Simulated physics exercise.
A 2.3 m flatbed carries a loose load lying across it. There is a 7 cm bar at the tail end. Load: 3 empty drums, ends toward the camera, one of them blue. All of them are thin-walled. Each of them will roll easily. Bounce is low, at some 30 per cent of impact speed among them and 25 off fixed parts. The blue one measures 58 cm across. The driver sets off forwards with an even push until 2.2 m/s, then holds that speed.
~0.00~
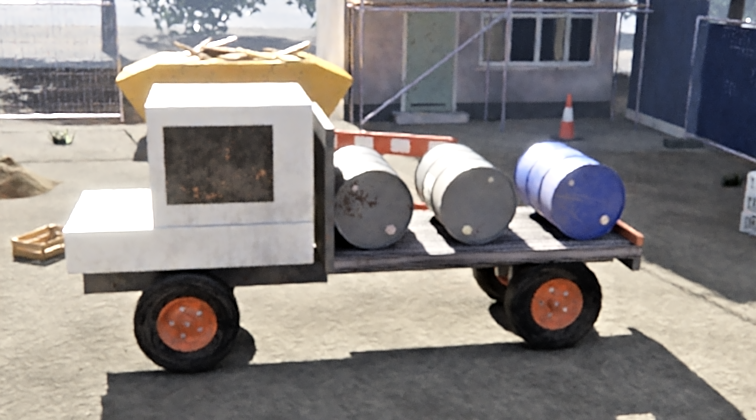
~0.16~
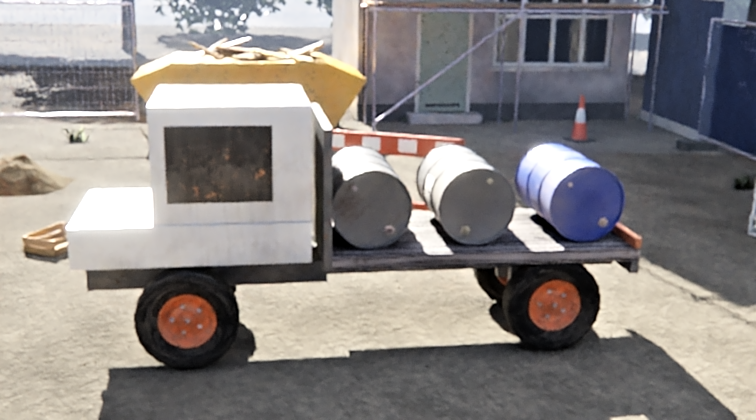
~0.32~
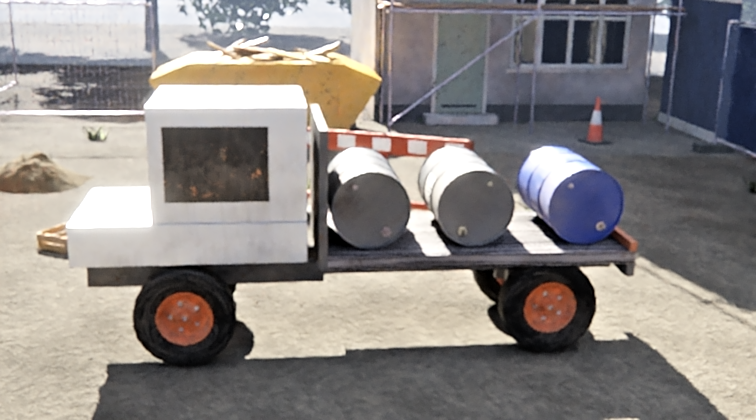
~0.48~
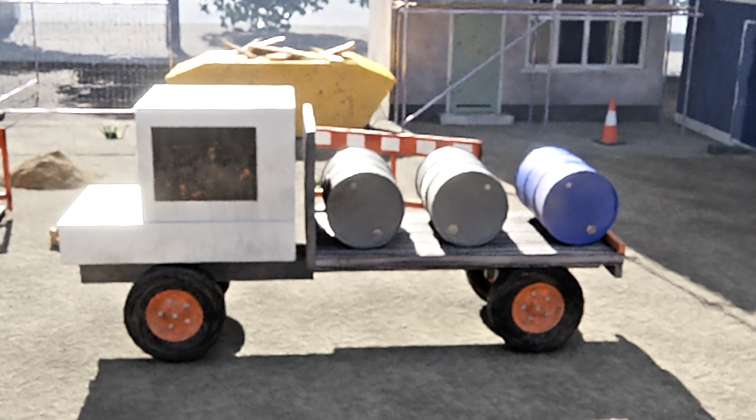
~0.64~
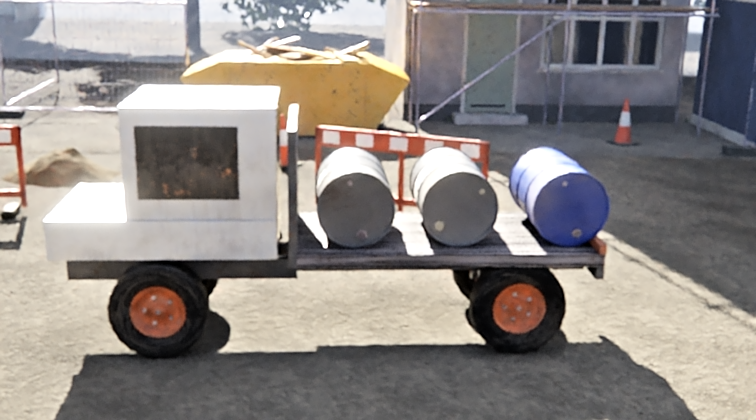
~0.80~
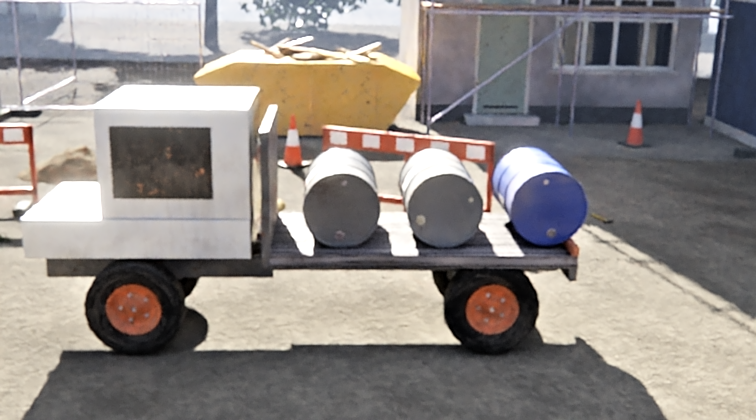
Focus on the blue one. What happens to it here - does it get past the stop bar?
It does not get past the stop bar.
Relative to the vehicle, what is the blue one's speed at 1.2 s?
About 0.0 m/s.
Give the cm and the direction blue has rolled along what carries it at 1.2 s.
Shift of blue: 15, rightward.
Then, 1.2 s in, blue is on the bed, 20 cm from the bar; 0 of 3 are off.
In the end (1.7 s), blue is on the bed, 20 cm from the bar; 0 of 3 are off.
